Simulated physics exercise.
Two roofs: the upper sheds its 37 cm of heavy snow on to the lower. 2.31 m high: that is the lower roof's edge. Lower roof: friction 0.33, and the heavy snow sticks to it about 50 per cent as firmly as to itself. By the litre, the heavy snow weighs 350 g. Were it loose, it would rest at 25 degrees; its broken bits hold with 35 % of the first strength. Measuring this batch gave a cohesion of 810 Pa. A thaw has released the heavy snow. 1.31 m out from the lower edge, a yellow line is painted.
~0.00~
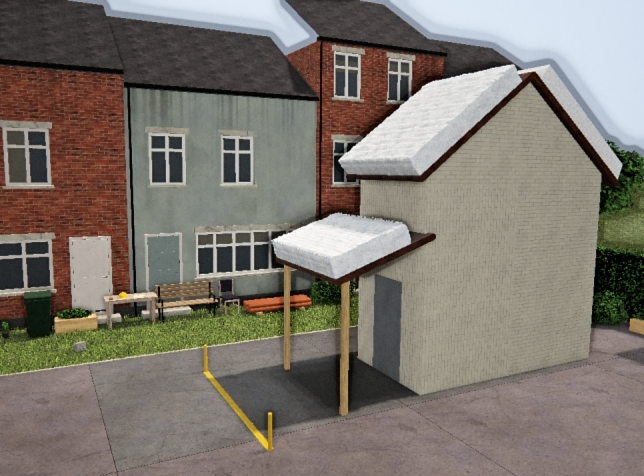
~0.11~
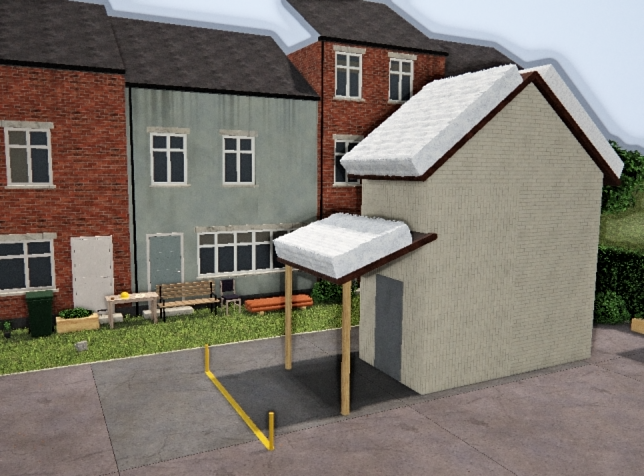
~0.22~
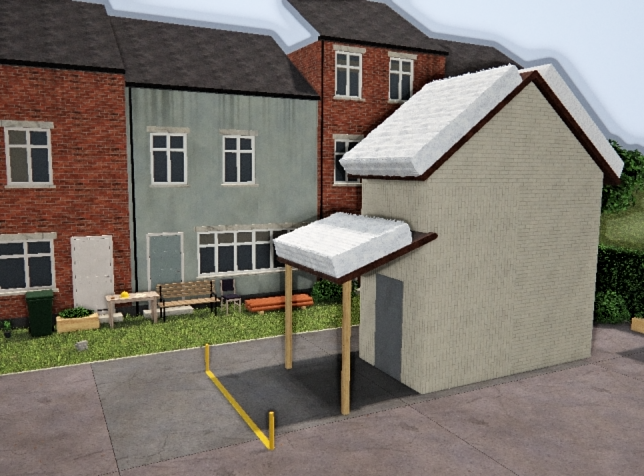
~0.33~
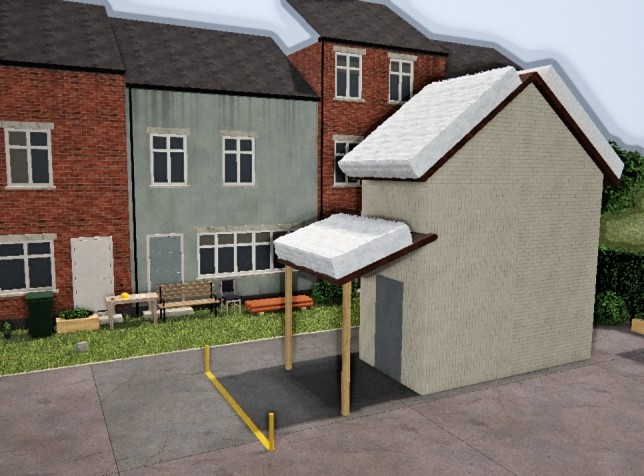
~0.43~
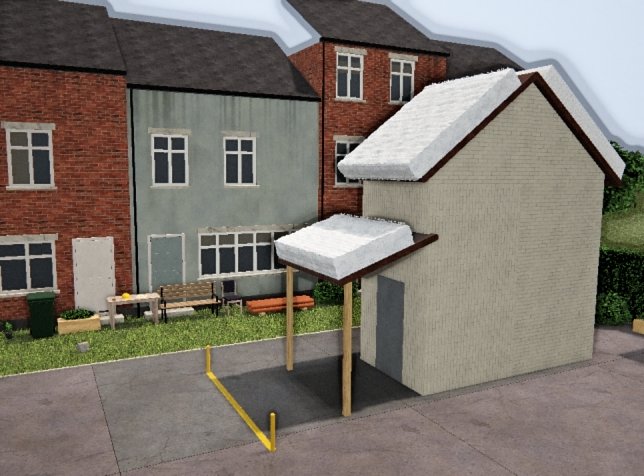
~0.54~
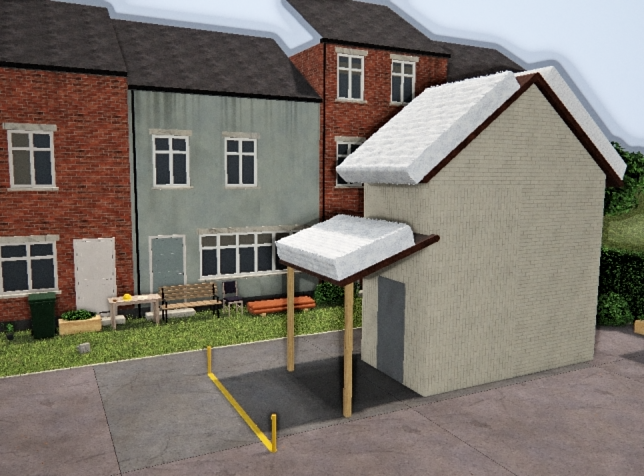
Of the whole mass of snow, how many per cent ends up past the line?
38 %.
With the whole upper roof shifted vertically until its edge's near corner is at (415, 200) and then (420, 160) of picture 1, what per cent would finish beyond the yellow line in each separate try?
25 per cent, then 50 per cent.
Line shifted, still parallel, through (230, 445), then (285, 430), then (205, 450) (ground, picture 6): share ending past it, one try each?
Respectively about 25 in a hundred, 50 in a hundred and 18 in a hundred.
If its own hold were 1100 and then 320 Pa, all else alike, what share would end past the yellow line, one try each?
First try roughly 20 per cent, second try roughly 60 per cent.
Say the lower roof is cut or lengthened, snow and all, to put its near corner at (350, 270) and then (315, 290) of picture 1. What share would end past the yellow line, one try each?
Roughly 40 % and then 40 %.
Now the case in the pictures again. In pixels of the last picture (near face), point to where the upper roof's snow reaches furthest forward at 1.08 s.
Position: About (379, 230).
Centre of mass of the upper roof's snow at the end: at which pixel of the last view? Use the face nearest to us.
Close to (278, 389) in the last picture.
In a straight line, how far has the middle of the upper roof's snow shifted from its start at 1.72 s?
I'd put it near 1.8 m.
By 1.08 s, none is below the lower edge and 0 % is past the line.
By 1.72 s, none is below the lower edge and 0 % is past the line.
By 2.36 s, 9 % is below the lower edge and 0 % is past the line.
By 3.00 s, 56 % is below the lower edge and 22 % is past the line.
By 5.30 s, at the end, 77 % is below the lower edge and 38 % is past the line.
